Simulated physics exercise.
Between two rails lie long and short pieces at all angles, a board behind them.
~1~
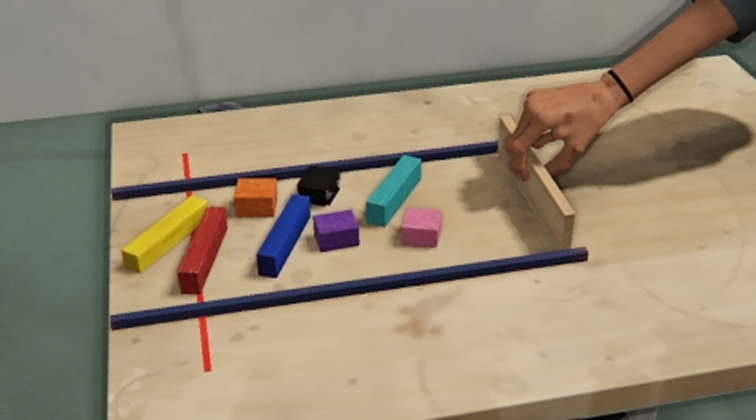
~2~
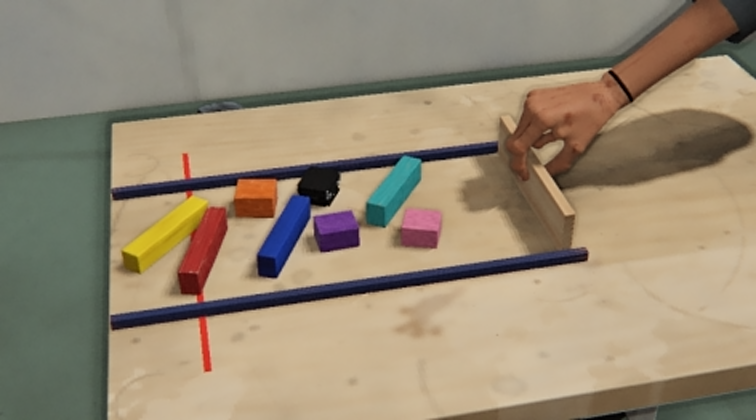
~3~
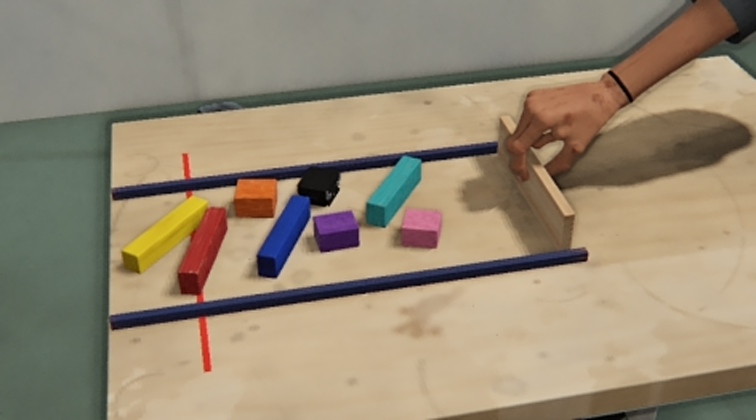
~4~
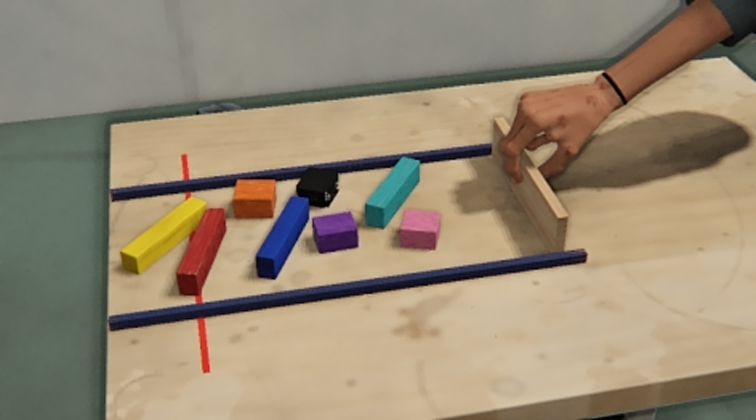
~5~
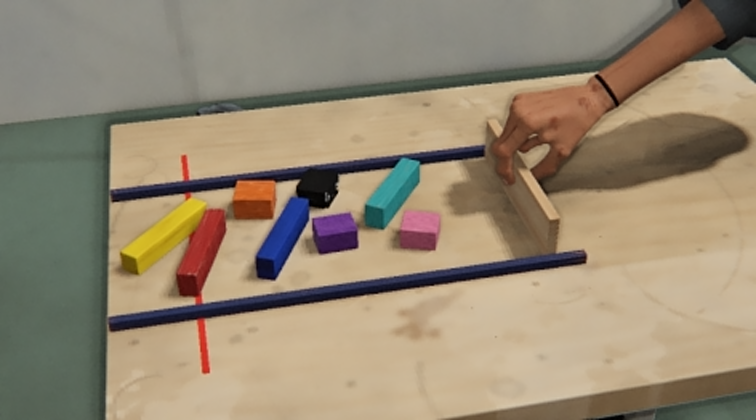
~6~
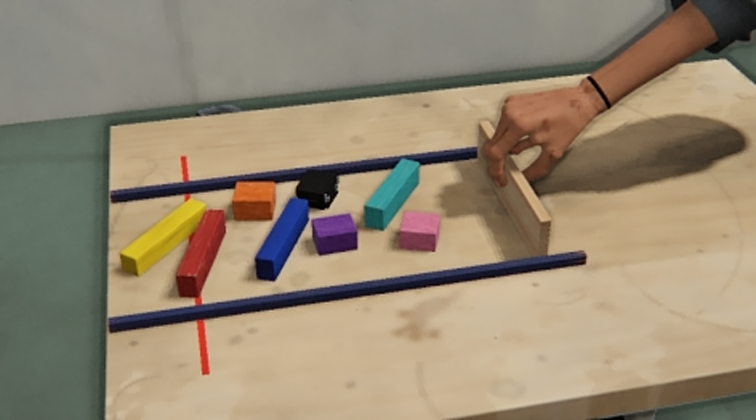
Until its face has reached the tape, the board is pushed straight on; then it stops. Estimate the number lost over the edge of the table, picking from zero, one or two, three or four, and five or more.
Lost over the edge: One or two.
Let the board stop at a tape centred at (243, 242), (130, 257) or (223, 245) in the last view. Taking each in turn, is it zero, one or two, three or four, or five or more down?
Place one: Not one; place two: More than four; place three: One to two.
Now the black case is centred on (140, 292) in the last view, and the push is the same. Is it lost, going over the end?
In the end it falls away.
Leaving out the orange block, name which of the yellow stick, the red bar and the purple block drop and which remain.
Yellow stick down, red bar down, purple block still up.
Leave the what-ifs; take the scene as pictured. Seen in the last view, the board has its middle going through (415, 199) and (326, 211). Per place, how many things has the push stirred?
Moved so far: 2, later 6.
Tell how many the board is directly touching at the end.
2 are in contact with it.
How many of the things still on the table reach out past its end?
The total comes out at 2.
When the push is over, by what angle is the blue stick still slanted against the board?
Out of line by around 45°.
Soon after, none off yet; yellow stick at rest near (166, 236); red bar at rest near (202, 252); orange block at rest near (255, 201).
After that, none off yet; yellow stick at rest near (166, 236); red bar at rest near (202, 252); orange block moving near (243, 201).
And then, none off yet; yellow stick displaced a little near (110, 240); red bar displaced about its own width near (134, 249); orange block displaced well along near (161, 207).
In the end, the number that fall off is one or two; gone, red bar and yellow stick.
